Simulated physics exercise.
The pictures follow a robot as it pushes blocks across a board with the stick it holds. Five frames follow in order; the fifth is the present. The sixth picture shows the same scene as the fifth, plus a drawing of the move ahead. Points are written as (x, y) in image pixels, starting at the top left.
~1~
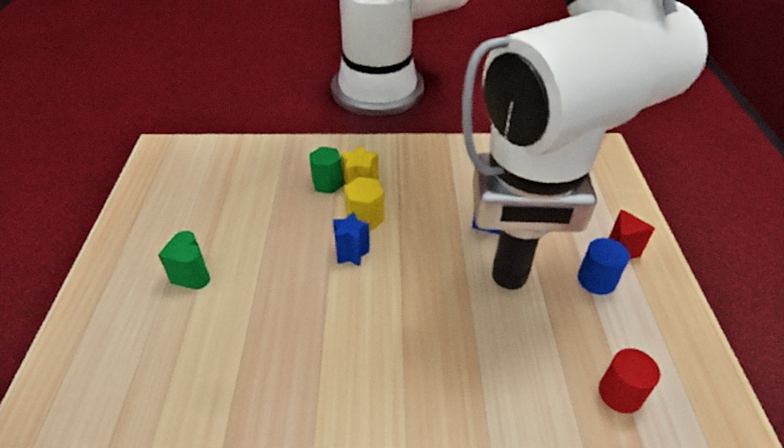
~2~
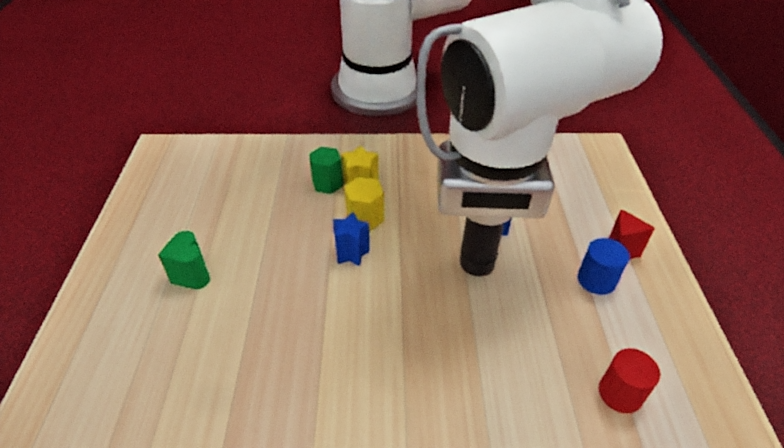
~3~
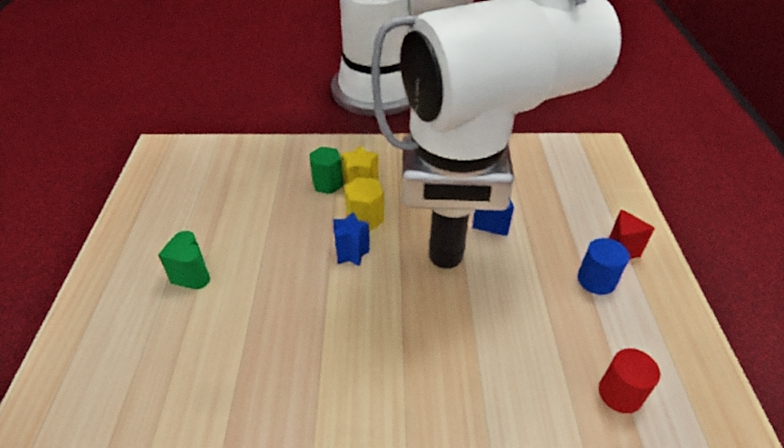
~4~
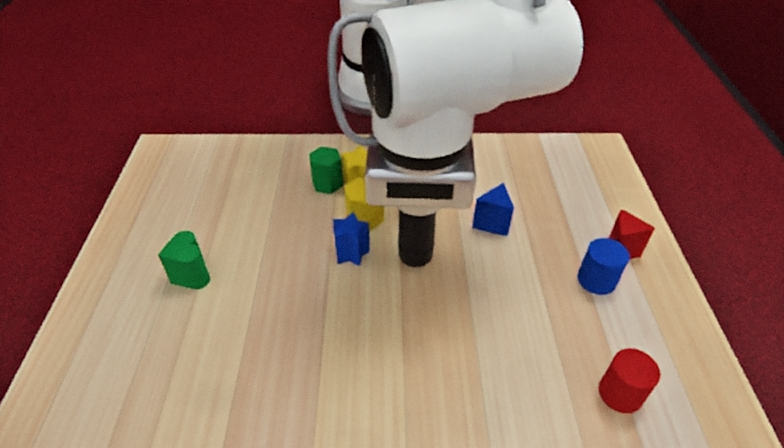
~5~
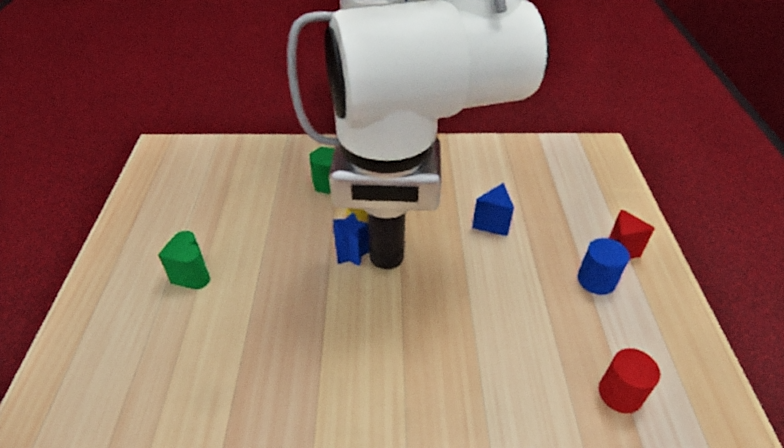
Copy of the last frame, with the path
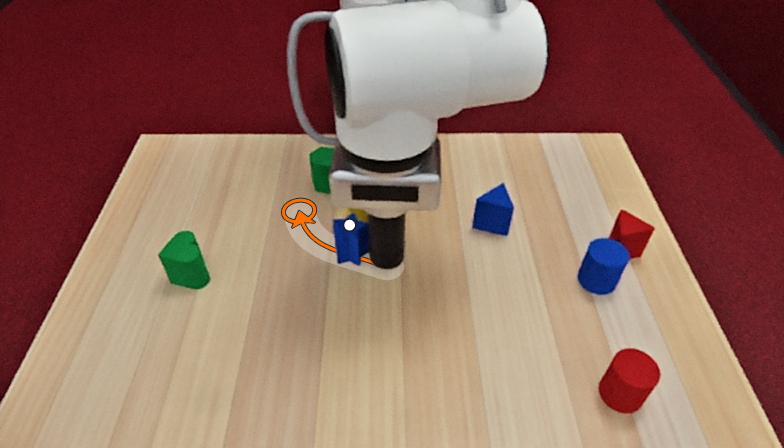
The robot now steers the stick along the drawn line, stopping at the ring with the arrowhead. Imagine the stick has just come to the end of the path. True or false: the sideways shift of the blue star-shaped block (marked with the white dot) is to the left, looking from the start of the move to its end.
That is true.
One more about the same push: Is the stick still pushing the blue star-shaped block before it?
In short: No.
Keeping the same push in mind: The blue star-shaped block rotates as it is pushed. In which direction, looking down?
Rotation: Counter-clockwise.
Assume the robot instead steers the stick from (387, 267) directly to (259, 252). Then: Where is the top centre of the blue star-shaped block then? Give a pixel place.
Its top middle: (301, 207).
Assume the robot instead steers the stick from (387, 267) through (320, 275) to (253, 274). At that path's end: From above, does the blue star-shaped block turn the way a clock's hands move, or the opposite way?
It is turned clockwise.
The drawn path runs from (387, 267) through (347, 254) and (313, 237) to (299, 211); the dot is on the blue star-shaped block.
What follows on the original path. One third of the way, stick (345, 244); blue star-shaped block (318, 215).
Two thirds of the way, stick (311, 227); blue star-shaped block (283, 200).
At the end, stick (298, 201); green hexagon not moved; blue star-shaped block (266, 187), turned 40° anticlockwise.
